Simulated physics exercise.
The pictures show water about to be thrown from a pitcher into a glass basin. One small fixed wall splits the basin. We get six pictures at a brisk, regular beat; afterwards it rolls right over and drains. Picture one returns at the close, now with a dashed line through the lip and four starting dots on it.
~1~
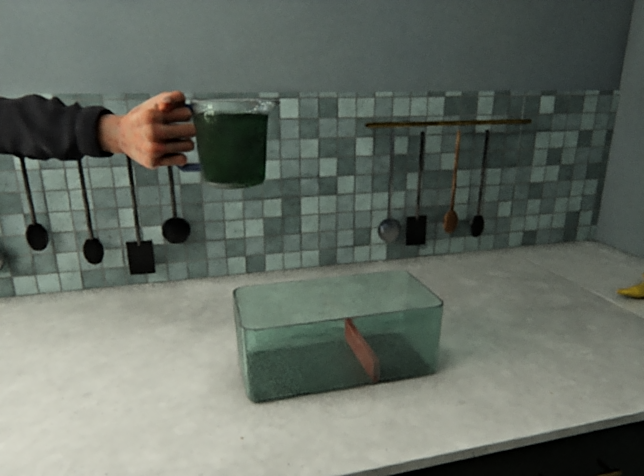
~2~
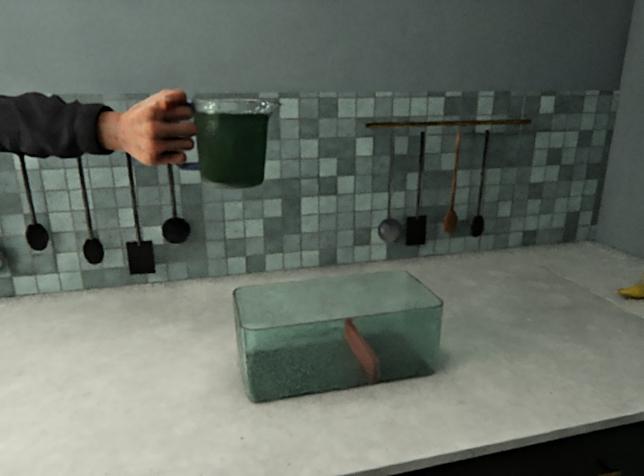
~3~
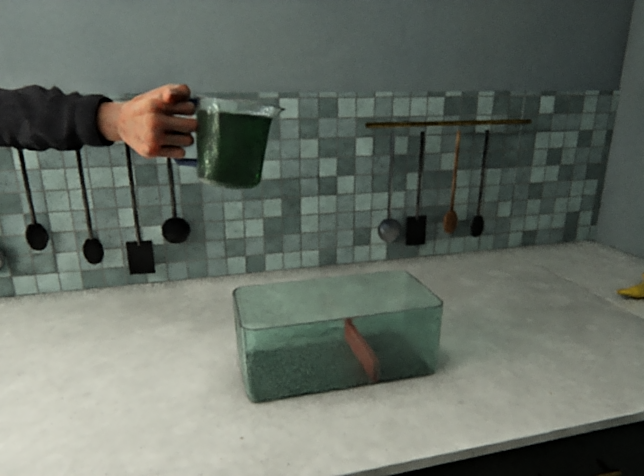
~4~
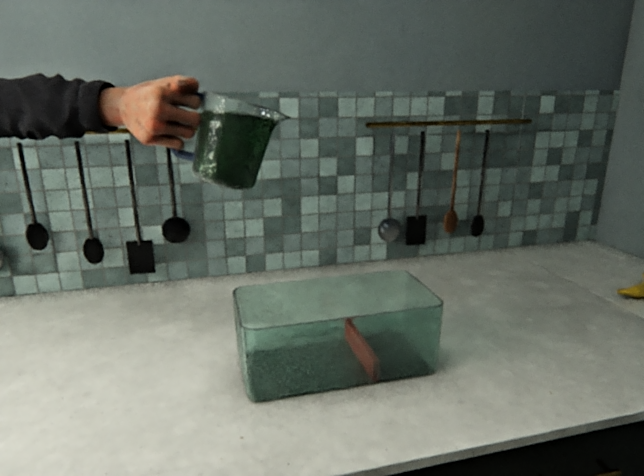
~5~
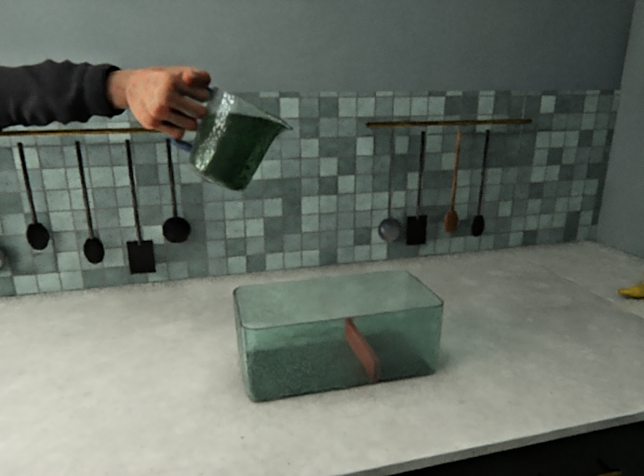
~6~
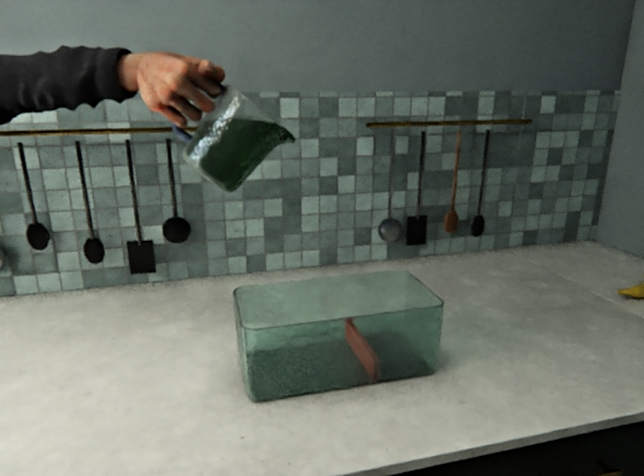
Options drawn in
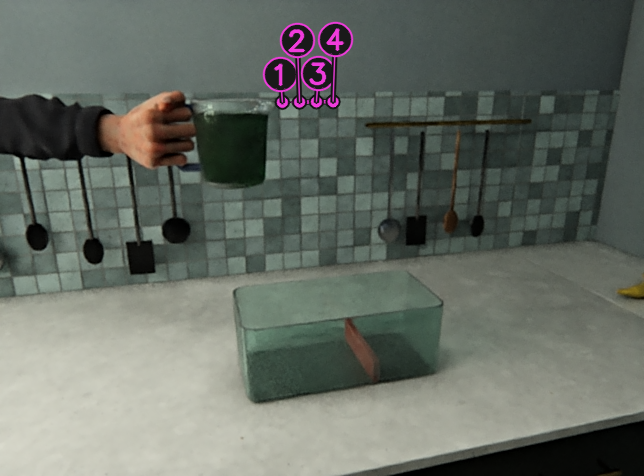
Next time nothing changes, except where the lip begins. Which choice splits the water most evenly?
Dot 2.
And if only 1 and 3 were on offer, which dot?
Here it is dot 3.
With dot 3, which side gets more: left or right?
More ends on the right.
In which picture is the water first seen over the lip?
In picture 6.
On the marked copy, 1 at (282, 102); 2 at (299, 102); 3 at (316, 101); 4 at (333, 101).
With 1, about 82 % ends left of the wall and 9 % right of it; 9 % is lost outside.
With 2, about 49 % ends left of the wall and 47 % right of it; 4 % is lost outside.
With 3, about 20 % ends left of the wall and 74 % right of it; 6 % is lost outside.
With 4, about 23 % ends left of the wall and 69 % right of it; 8 % is lost outside.
